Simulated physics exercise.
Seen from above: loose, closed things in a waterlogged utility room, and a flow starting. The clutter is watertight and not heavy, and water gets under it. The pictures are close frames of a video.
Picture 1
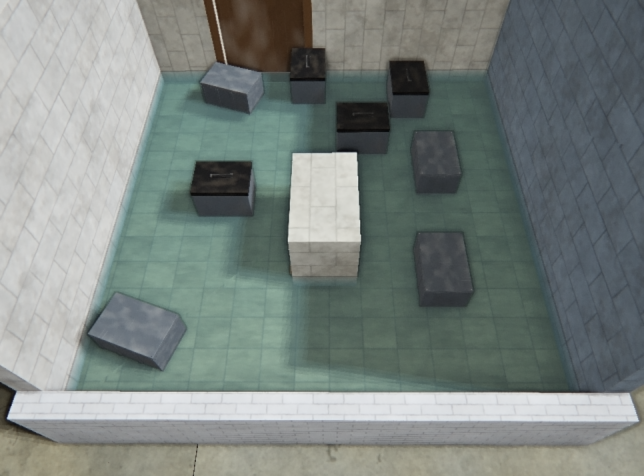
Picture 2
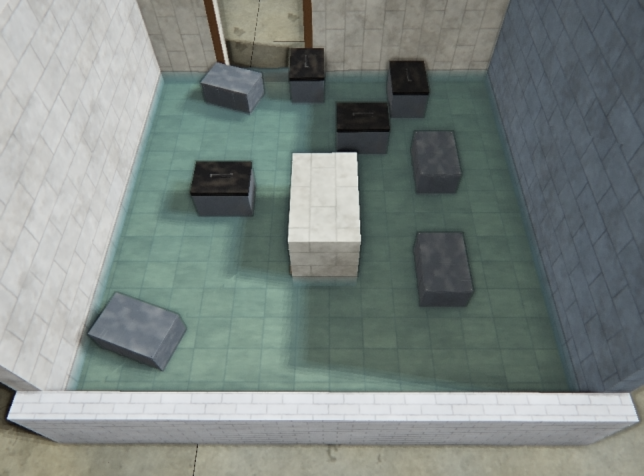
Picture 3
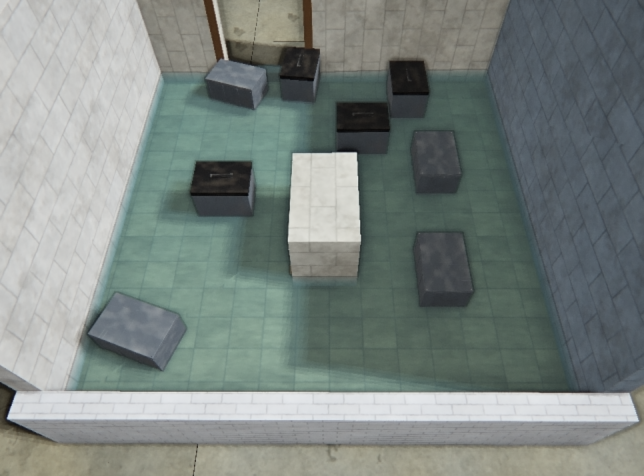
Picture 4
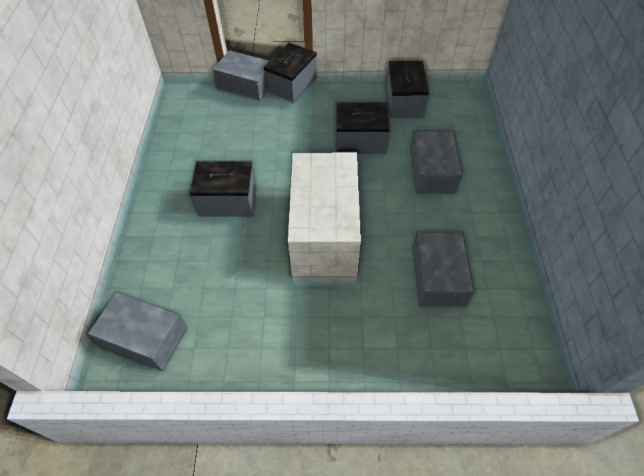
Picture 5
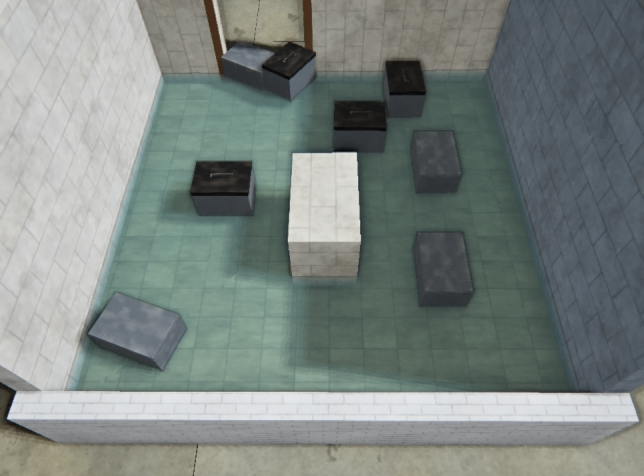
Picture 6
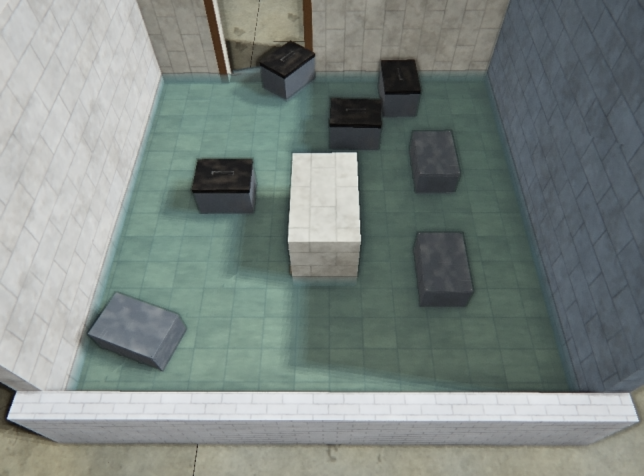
A flooded, tiled utility room with pale walls and a darker right wall is seen from a fixed position high above. Grey chests, four with black tops, sit around a white central block, with a brown door at the back. The door disappears from its frame, the nearest grey chest slides out through the opening, and a black-topped one drifts left while others at the back shift slightly.
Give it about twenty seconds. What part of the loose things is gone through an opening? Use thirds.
It is two thirds or more.
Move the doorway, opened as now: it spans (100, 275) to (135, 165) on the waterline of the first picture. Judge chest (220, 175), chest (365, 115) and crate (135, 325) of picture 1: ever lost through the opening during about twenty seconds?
One after the other: Washed out, washed out, through.
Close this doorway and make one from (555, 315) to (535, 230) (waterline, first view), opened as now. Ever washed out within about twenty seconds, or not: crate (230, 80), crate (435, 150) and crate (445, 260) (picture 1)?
In that order: Still in, out, gone.
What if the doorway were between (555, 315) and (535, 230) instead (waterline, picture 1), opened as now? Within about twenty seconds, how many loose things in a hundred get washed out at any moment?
Close to 50 %.
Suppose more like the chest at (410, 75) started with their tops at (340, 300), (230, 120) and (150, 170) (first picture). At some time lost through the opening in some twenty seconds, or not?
As listed: Kept in, through, gone.
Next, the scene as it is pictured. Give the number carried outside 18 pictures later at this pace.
That makes 3.
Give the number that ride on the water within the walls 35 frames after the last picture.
I count 3.
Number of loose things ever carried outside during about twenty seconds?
The number is 6.
A moment on, 2 of 8 are out; 6 afloat.
Next, 3 of 8 are out; 5 afloat.
Later, 5 of 8 are out; 3 afloat.
In the end, 6 of 8 are out; 2 afloat.
